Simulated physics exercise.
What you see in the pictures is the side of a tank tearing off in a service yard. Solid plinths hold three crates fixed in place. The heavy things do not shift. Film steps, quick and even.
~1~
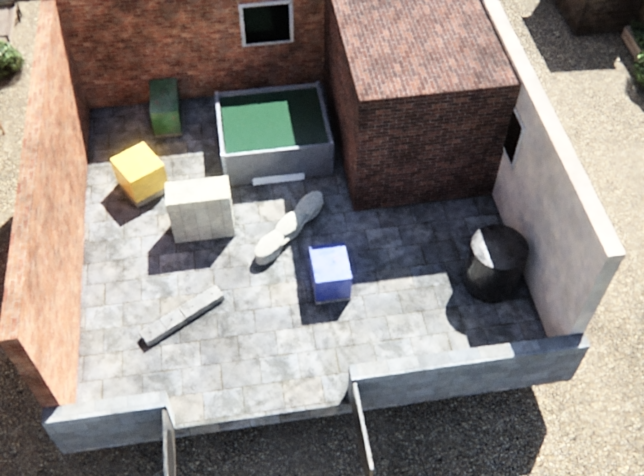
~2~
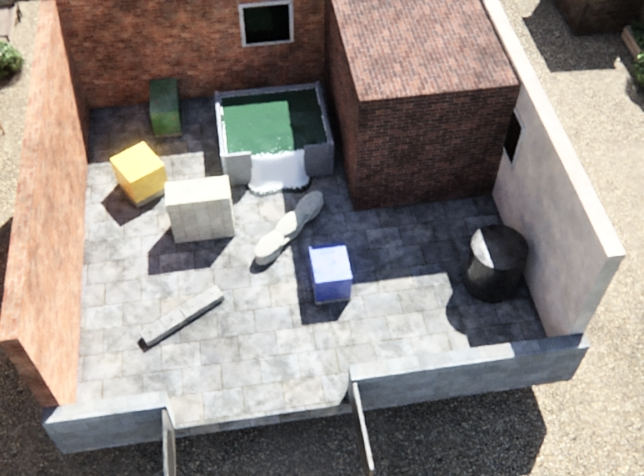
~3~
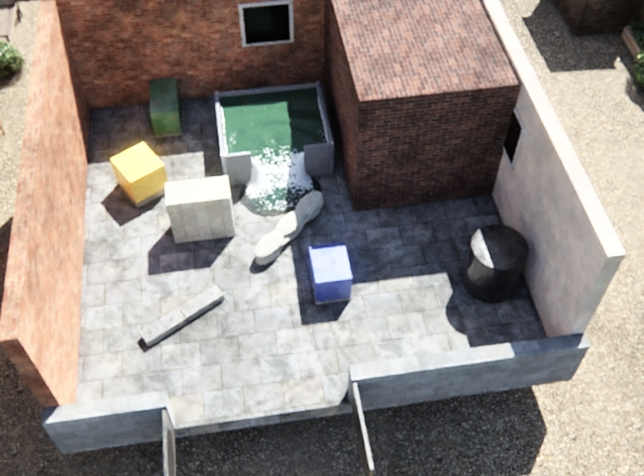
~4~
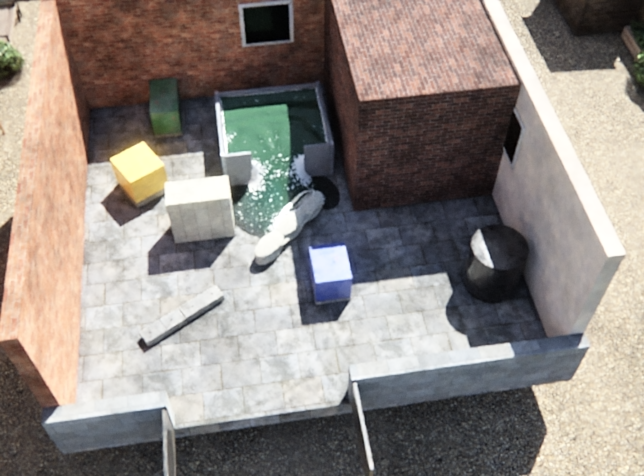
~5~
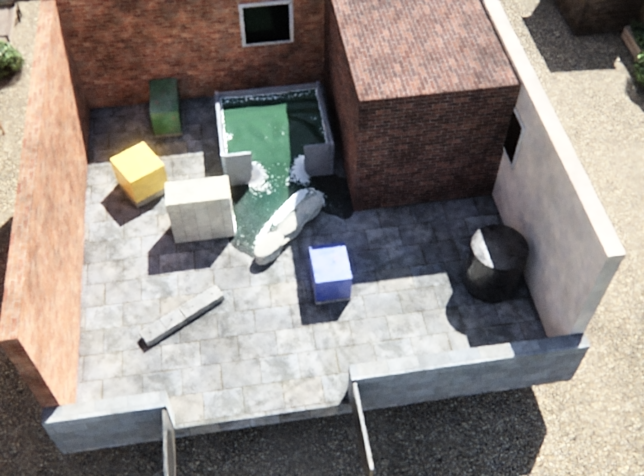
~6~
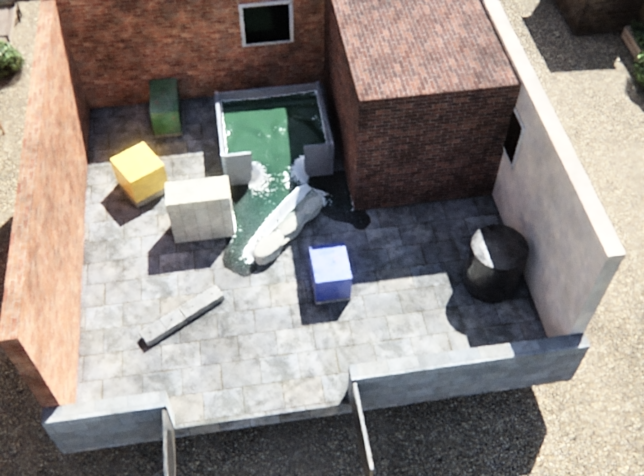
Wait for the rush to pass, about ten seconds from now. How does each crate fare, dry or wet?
The blue crate comes out wet. The green crate comes out wet. The yellow crate comes out dry.
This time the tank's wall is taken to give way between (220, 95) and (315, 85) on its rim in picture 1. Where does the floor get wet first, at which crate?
My answer: The one in green.
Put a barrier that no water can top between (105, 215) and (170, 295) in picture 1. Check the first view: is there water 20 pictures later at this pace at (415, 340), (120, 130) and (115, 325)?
Outcome by spot, in order - watered, unwatered, watered.
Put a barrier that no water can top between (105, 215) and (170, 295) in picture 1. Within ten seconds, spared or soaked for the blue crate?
Blue gets flooded.
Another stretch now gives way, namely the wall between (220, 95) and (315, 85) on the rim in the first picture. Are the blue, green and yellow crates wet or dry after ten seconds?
Here's how it goes: The blue is swamped, the green is swamped, and the yellow is swamped.
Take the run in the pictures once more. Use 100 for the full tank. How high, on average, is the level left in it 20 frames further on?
My best guess is about 34 per cent.
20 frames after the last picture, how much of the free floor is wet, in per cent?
I'd say 60 per cent.
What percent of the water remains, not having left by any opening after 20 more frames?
About 96 per cent.
A moment on, water covers 20 % of the floor; the blue crate water round its plinth, the green crate not reached, the yellow crate water round its plinth.
Next, water covers 45 % of the floor; the blue crate water round its plinth, the green crate not reached, the yellow crate water round its plinth.
Then, water covers 60 % of the floor; the blue crate water round its plinth, the green crate water round its plinth, the yellow crate water round its plinth.
Later, water covers 75 % of the floor; the blue crate water round its plinth, the green crate water round its plinth, the yellow crate water round its plinth.
In the end, water covers 90 % of the floor; the blue crate was topped, the green crate was topped, the yellow crate stayed above the water.
